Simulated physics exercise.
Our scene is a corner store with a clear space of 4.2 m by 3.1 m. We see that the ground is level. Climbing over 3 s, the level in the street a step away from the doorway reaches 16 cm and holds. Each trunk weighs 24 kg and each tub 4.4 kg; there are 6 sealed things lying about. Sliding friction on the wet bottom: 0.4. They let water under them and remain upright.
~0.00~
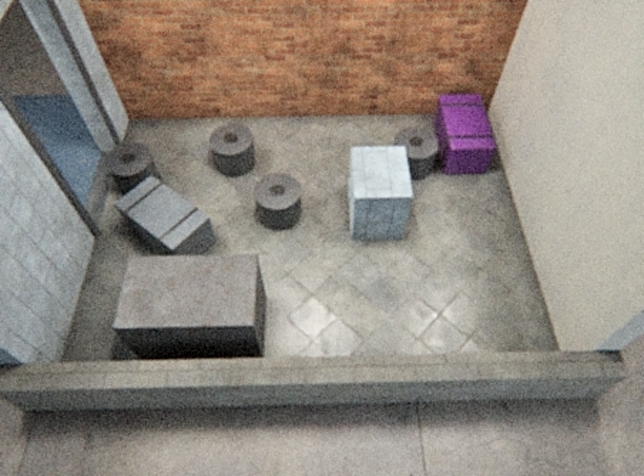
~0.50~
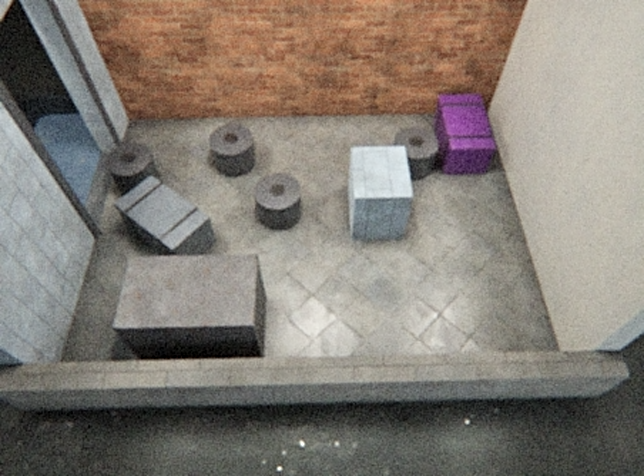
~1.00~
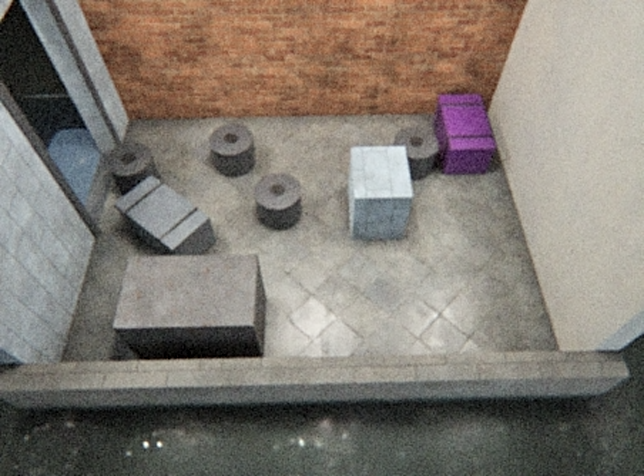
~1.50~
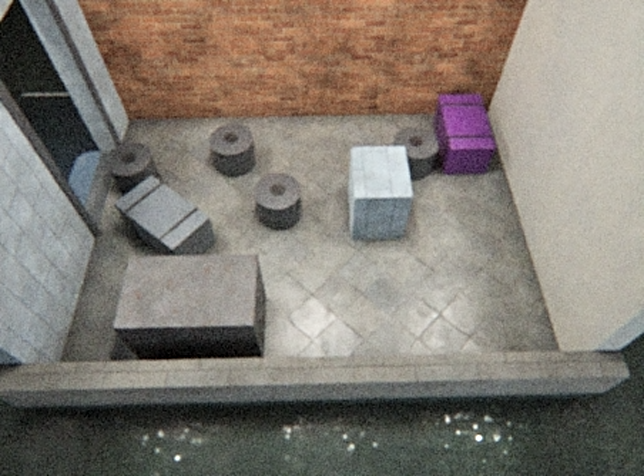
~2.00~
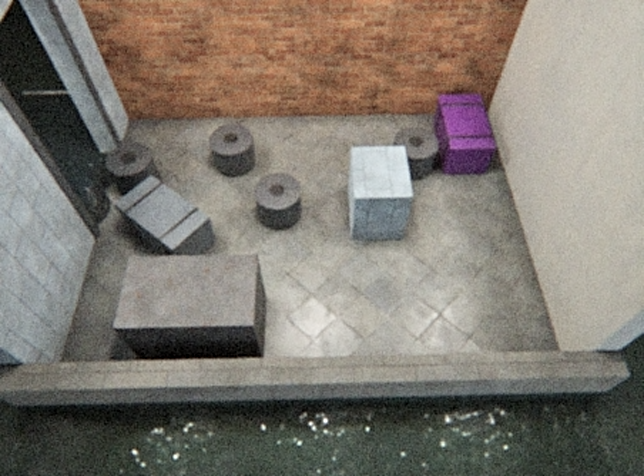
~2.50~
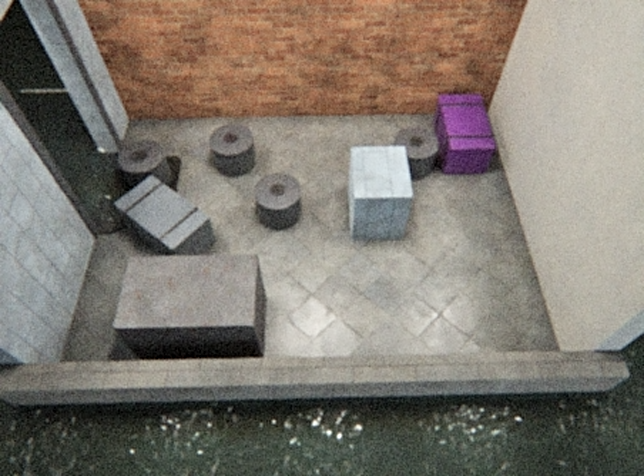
A brick back wall and pale side walls enclose a tiled room, seen from high above its low front wall. Four dark grey drums, a slanted grey block and a big grey box stand mostly left, with a whitish box right of centre and a purple trunk back right. The camera stays still as dark water covers the ground outside, glinting, then edges through the left doorway, nudging the nearest drum slightly right.
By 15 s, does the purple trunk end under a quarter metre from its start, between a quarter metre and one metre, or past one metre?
Final distance: Above a metre.
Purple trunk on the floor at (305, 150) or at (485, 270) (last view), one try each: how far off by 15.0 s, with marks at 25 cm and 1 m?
In that order: It goes a long way; it goes a long way.
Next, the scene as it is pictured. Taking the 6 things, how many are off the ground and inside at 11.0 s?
5 of them.
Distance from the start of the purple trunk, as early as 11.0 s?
Shift: About 200 cm.
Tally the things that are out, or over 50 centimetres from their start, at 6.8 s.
Answer: 4.
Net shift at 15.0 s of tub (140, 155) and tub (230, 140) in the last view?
Net displacement, in order: 200 cm; 200 cm.
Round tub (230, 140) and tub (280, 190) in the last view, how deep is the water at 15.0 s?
I'd put it at 10 cm and 11 cm respectively.
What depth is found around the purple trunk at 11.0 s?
Close to 10 centimetres.
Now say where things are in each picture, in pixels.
The first frame shows the purple trunk at (466, 121), on the bottom; water covers 0.0 m2; 0 of 6 have shifted.
The second frame shows the purple trunk at (466, 121), on the bottom; water covers 0.0 m2; 0 of 6 have shifted.
The third frame shows the purple trunk at (466, 121), on the bottom; 0.0 m2 under water; 0 of 6 have shifted.
The fourth frame shows the purple trunk at (466, 121), on the bottom; 0.0 m2 under water; 0 of 6 have shifted.
The fifth frame shows the purple trunk at (466, 121), on the bottom; 0.0 m2 under water; 0 of 6 have shifted.
The sixth frame shows the purple trunk at (466, 121) rests on the ground; 0.4 m2 under water; 1 of 6 have shifted.
After 3.5 s the purple trunk is near (466, 121), 0.0 m from its start, aground; 0 afloat.
After 6.8 s the purple trunk is near (491, 129), 0.3 m from its start, aground; 2 afloat.
After 11.0 s the purple trunk is near (507, 292), 2.0 m from its start, afloat; 5 afloat.
After 15.0 s the purple trunk is near (311, 223), 2.1 m from its start, afloat; 6 afloat.
